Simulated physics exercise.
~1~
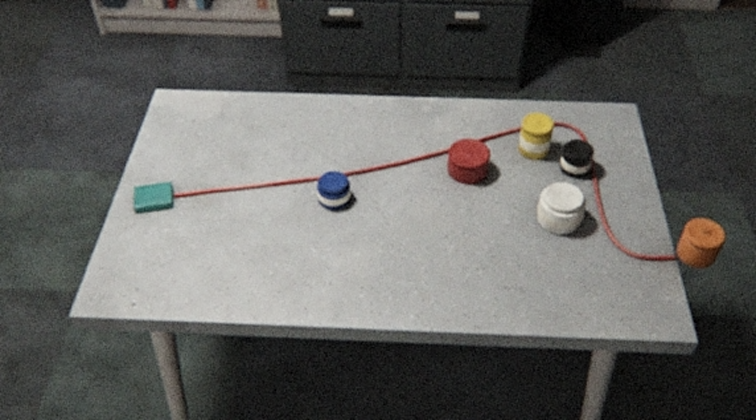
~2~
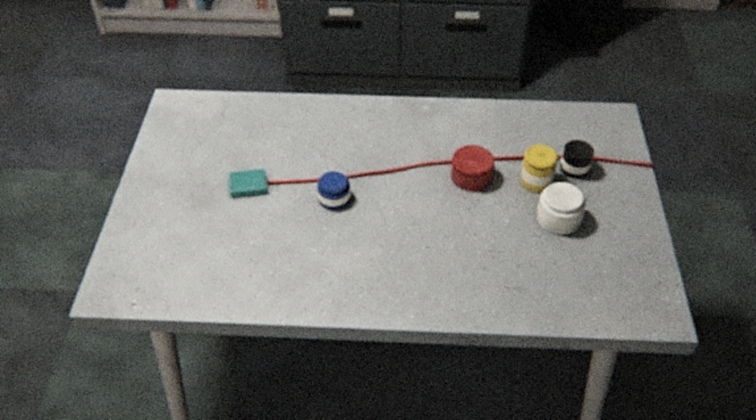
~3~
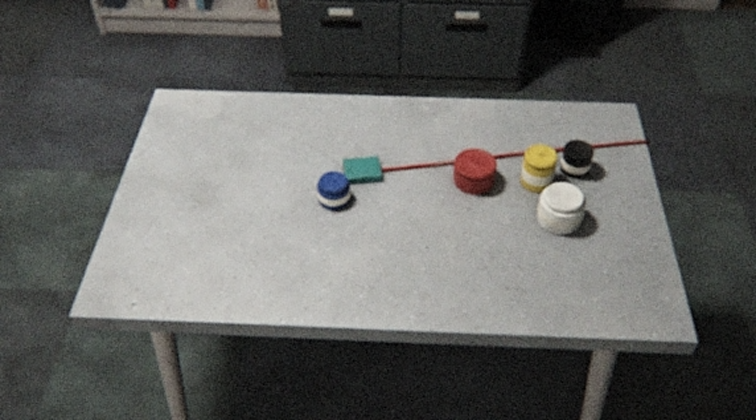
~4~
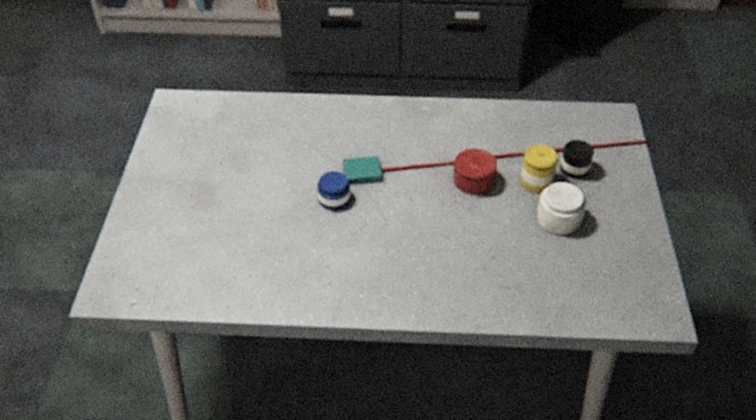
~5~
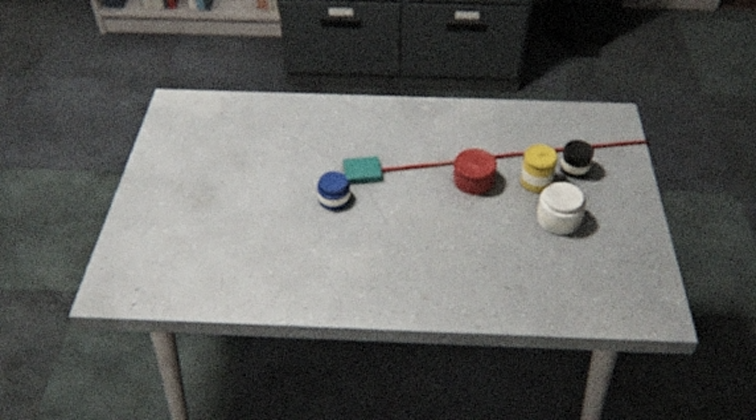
An orange cylinder drops off the table's right side, its red cord dragging a teal block rightward.
